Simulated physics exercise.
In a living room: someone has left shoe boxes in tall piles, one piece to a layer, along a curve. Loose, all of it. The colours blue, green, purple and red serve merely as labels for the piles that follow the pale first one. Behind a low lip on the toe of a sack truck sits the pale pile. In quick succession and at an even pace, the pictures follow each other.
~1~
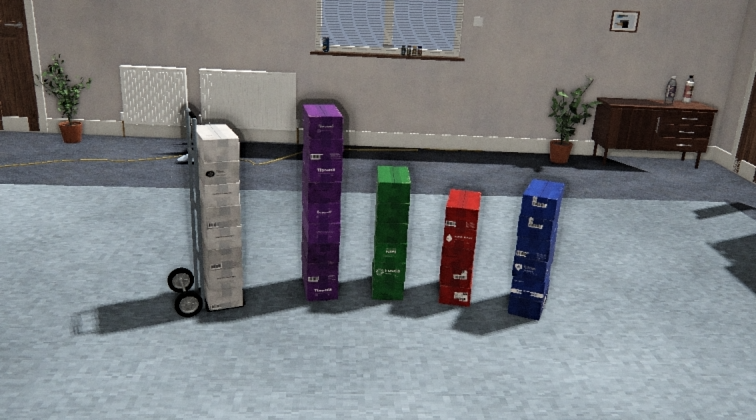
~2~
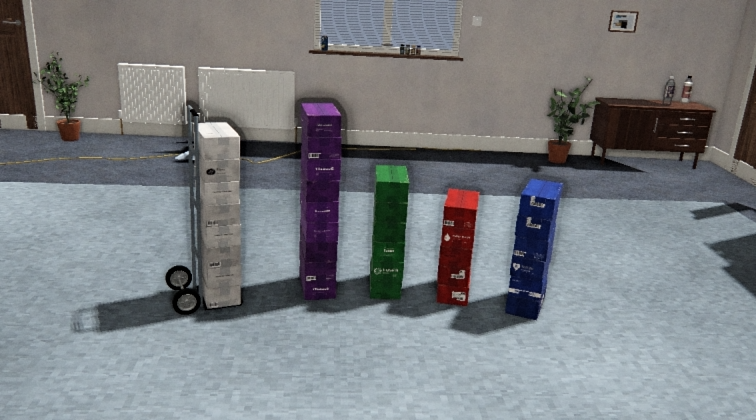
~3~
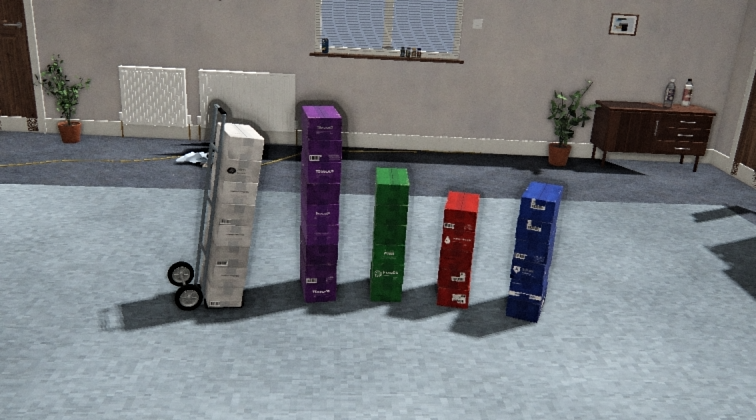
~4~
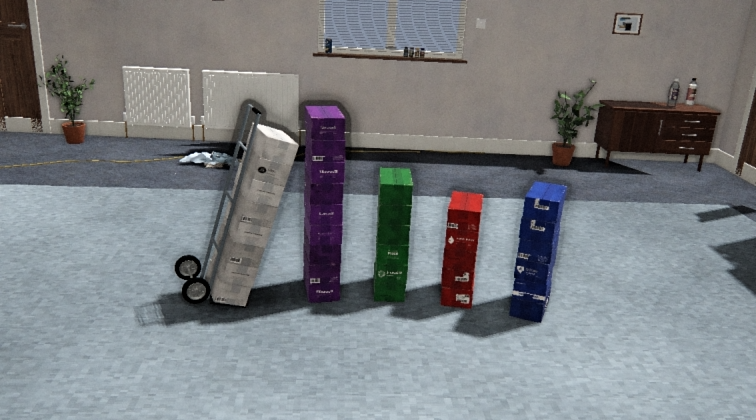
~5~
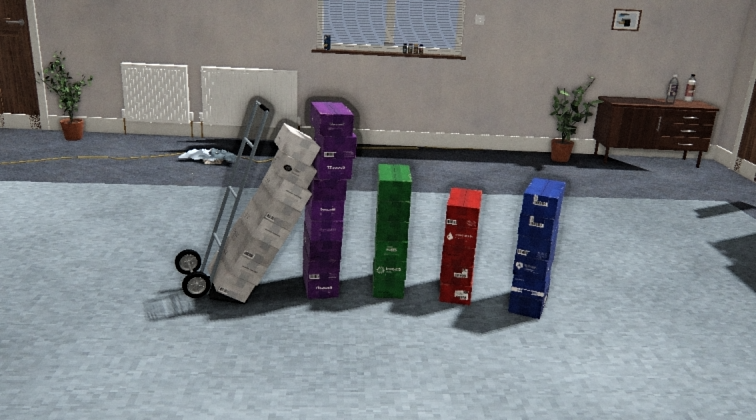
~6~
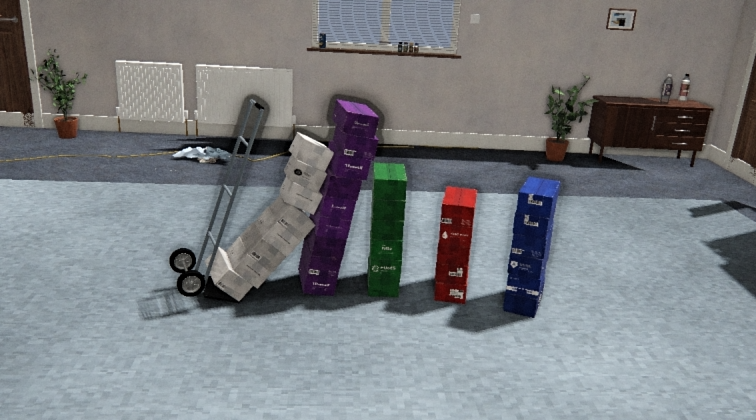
In a living room with a grey-blue carpet, seen from slightly above and in front, radiators, potted plants, a window and a wooden sideboard line the far wall. A pale stack of boxes stands against a sack truck at left, with purple, green, red and blue stacks to its right. The truck tilts rightward, and the pale stack leans, bends and presses the purple one into a slight rightward lean.
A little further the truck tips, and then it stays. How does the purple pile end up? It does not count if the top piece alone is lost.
The purple pile is brought down.
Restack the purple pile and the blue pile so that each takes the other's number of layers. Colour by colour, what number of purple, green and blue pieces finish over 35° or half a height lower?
Purple 5, green 5, blue 9.
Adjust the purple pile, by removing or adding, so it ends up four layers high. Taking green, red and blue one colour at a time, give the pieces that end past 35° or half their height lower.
Tally - green 5, red 5, blue 6.
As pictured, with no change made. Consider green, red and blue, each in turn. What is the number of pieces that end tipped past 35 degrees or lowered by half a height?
Pieces down at the end - green: 6, red: 5, blue: 6.
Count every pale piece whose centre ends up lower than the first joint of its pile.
Pale pieces: 4.
Soon after the last picture, 8 of the pale pile down; 1 of the 9 purple boxes down (1 of 26 in all colours); top purple box leaning clearly, half its height lower; top green box shifted about its own height.
A little later, 8 of the pale pile down; 8 of the 9 purple boxes down (9 of 26 in all colours); top purple box leaning clearly, some two heights lower; top green box leaning clearly, half its height lower.
Later still, 8 of the pale pile down; 8 of the 9 purple boxes down (18 of 26 in all colours); top purple box on its side; top blue box leaning clearly, a little lower.
After that, 8 of the pale pile down; 8 of the 9 purple boxes down (25 of 26 in all colours); top purple box on its side; top green box leaning steeply, some four heights lower.
At rest, 8 of the pale pile down; 8 of the 9 purple boxes down (25 of 26 in all colours); top purple box on its side; top green box on its side. As the last picture would show them, middles, top purple box near (616, 266), top green box near (559, 257).
